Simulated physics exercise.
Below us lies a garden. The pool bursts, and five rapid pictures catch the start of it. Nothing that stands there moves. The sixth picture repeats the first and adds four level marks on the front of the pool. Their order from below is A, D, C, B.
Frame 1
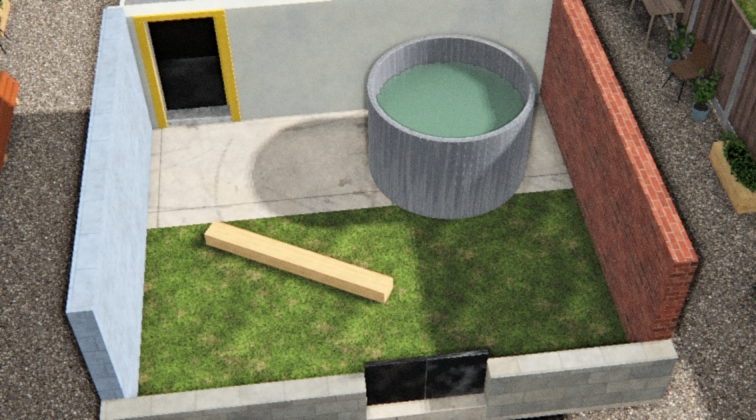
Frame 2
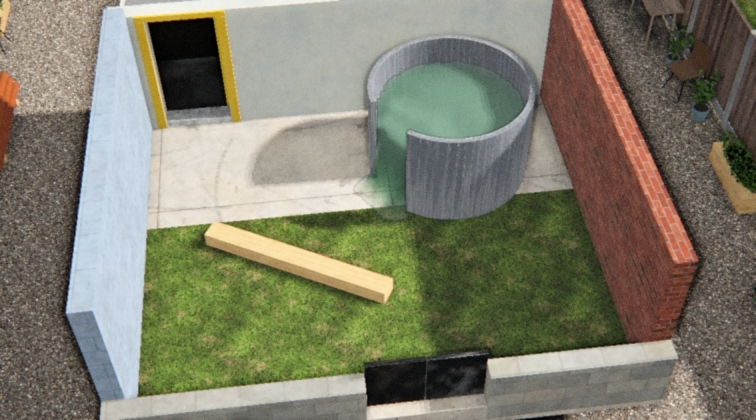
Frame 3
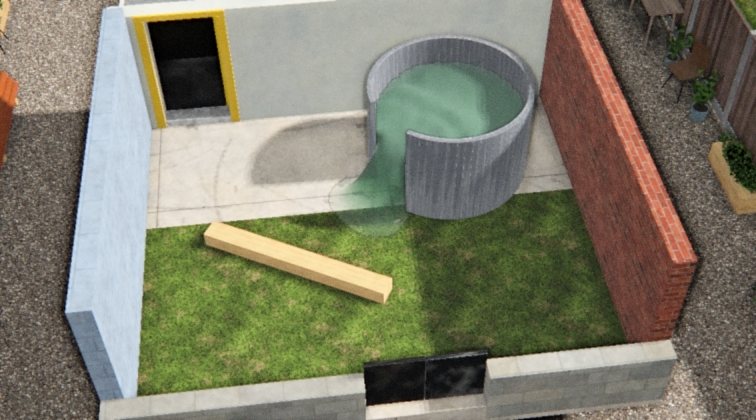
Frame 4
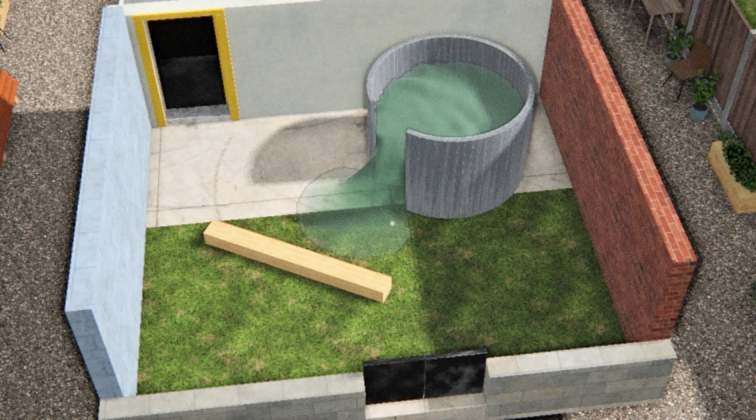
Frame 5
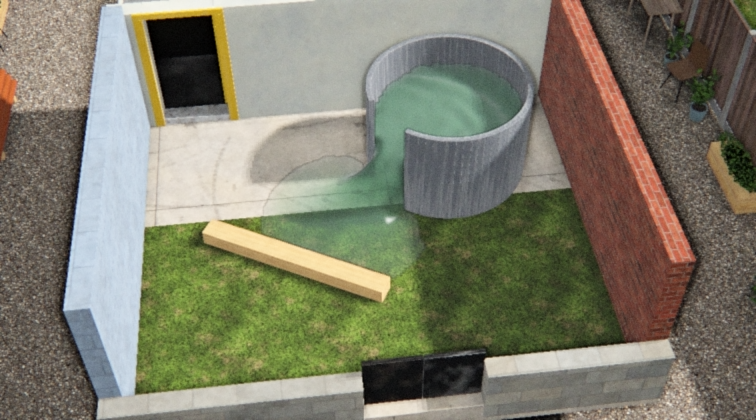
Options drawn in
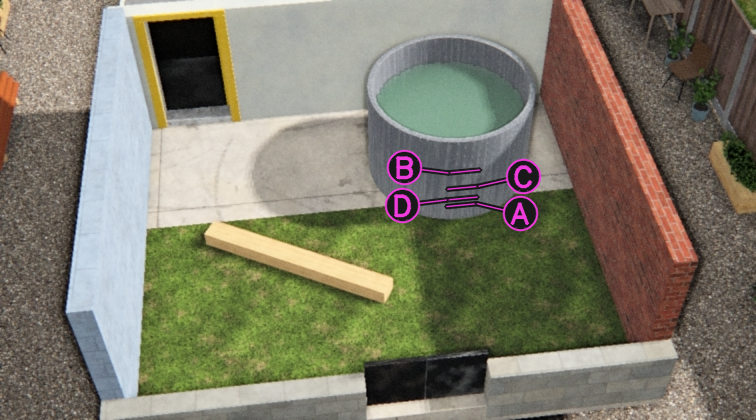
The video shows a walled garden with a round grey pool, a wooden beam on the grass and a yellow doorway; the pool's side opens and greenish water pours out, spreading leftward across the paving and onto the lawn.
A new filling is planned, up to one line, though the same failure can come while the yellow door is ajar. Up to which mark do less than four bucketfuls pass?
D.
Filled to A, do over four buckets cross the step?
No, that is safe.
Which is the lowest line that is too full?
It is C.
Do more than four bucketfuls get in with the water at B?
Yes, that goes wrong.
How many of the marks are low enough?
Two of the four.
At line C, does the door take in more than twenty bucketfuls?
No, less.
On the marked copy, A at (461, 205); B at (464, 171); C at (462, 187); D at (462, 198); from the bottom up A, D, C, B.
With A, nothing gets over.
With B, dozens of bucketfuls pour in.
With C, about 10 bucketfuls get in.
With D, a bucket or two gets in.
